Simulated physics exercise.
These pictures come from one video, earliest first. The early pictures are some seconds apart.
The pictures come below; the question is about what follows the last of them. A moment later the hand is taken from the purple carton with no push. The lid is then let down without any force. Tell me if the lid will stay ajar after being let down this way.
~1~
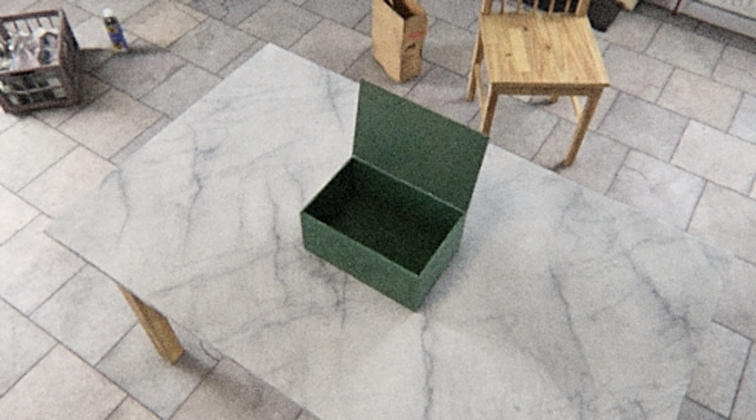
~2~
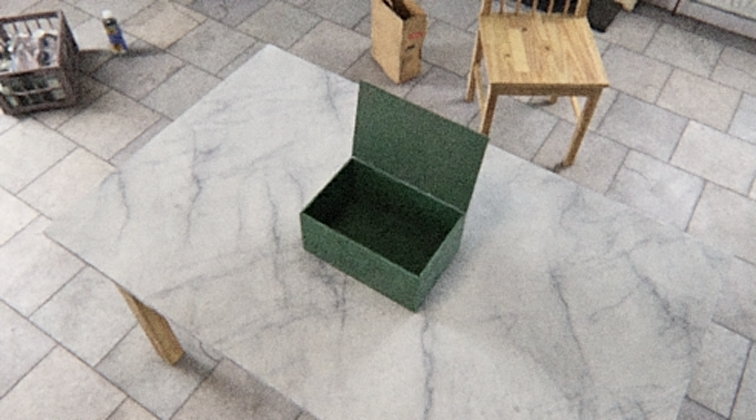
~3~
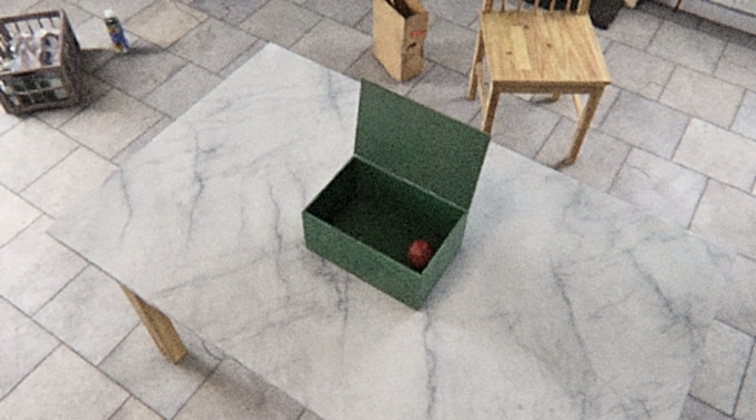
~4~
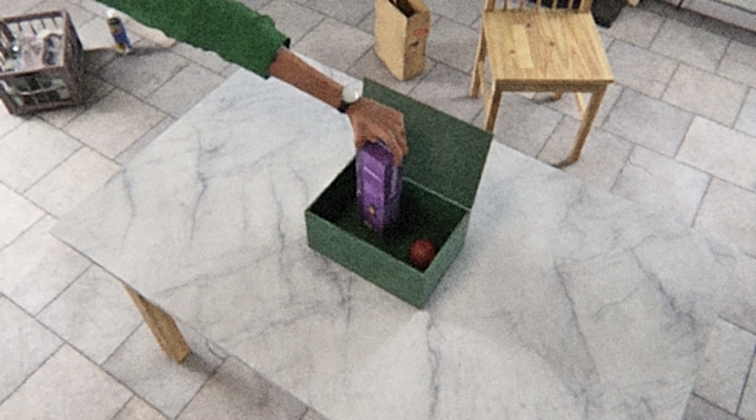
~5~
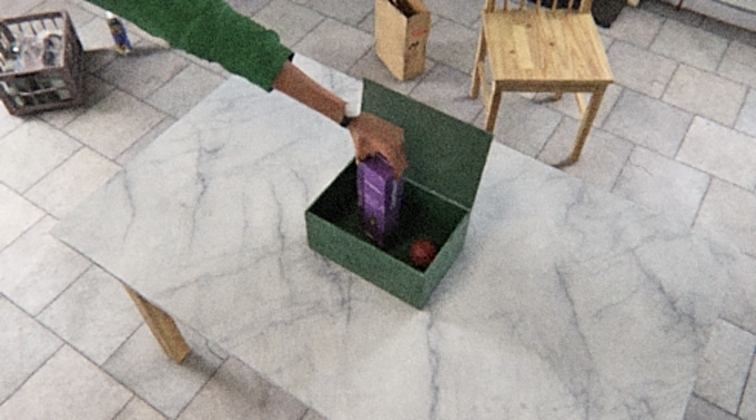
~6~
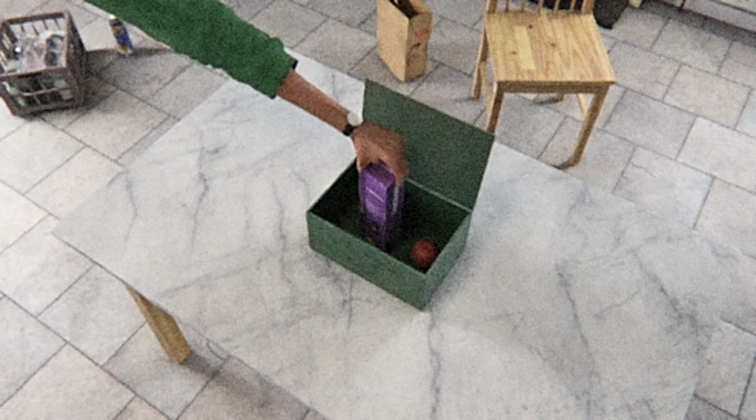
It will stay ajar.
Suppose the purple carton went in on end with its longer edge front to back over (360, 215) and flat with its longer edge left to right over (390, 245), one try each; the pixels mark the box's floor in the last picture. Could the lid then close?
On the first try the lid remains open; on the second it comes fully down.
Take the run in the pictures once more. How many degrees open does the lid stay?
It stays some 25° above the rim.
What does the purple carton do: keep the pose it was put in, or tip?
Simply put, it gets tilted.
Then, 1.30 s past the last view, lid 77° above the rim.
Then, 2.80 s past the last view, lid 52° above the rim; purple carton rocked 9° from its first pose near (375, 209).
Then, 3.30 s past the last view, lid 24° above the rim; purple carton rocked 35° from its first pose near (360, 222).
Finally, lid 24° above the rim; down or leaning hard in the box, purple carton; red apple still in place. Final places as the last picture's camera would see them, purple carton near (362, 223).
